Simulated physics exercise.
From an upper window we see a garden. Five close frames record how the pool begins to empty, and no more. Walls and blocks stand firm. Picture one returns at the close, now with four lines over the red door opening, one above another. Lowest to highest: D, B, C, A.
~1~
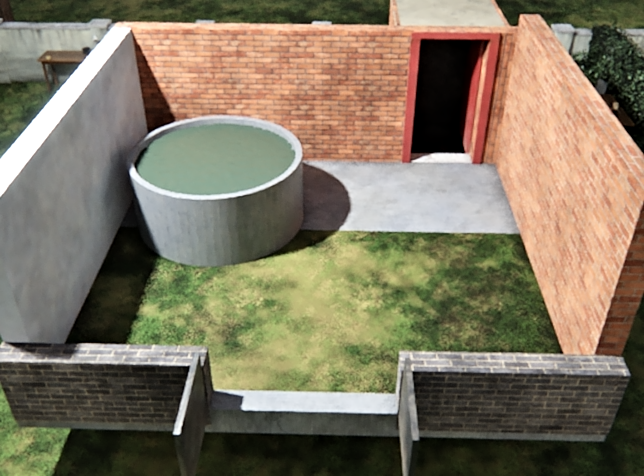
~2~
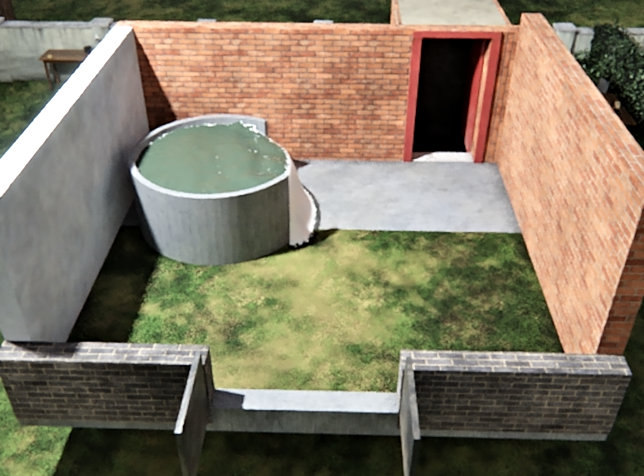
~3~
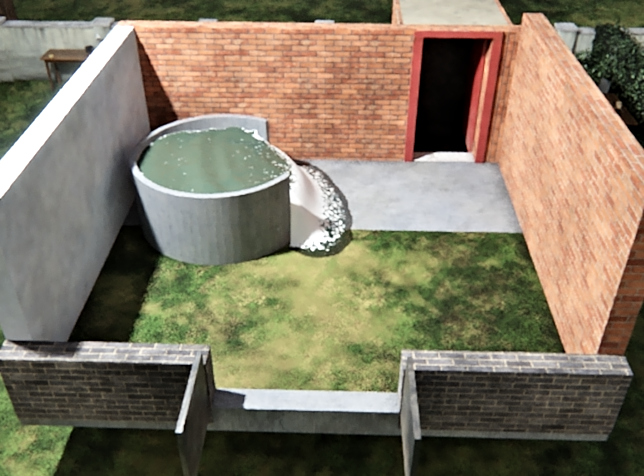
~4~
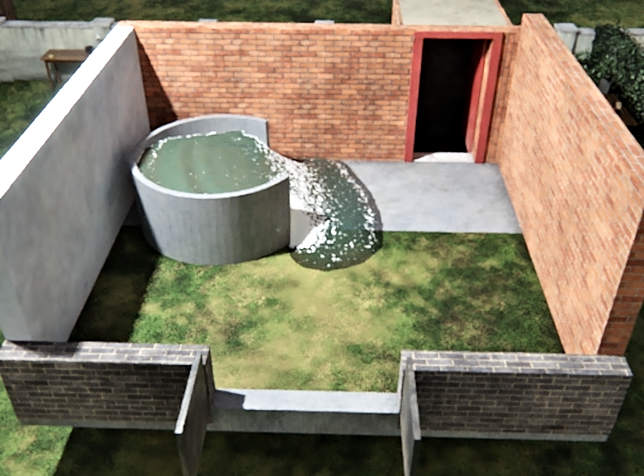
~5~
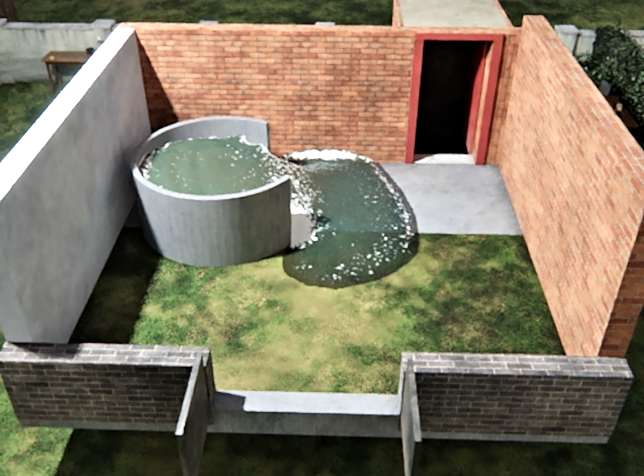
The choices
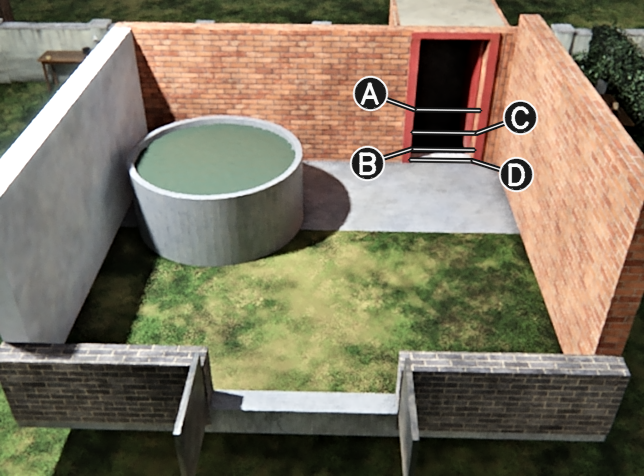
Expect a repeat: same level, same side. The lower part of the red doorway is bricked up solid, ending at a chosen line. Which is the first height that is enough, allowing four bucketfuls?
Use height C.
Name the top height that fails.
That is height B.
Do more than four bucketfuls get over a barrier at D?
Yes.
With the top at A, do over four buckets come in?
No, that is safe.
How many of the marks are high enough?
Two.
On the marked copy, A at (447, 110); B at (442, 149); C at (444, 132); D at (441, 160); from the bottom up D, B, C, A.
If A is chosen, nothing gets over.
If B is chosen, about 9 bucketfuls get in.
If C is chosen, a splash gets over, under a bucket.
If D is chosen, dozens of bucketfuls pour in.
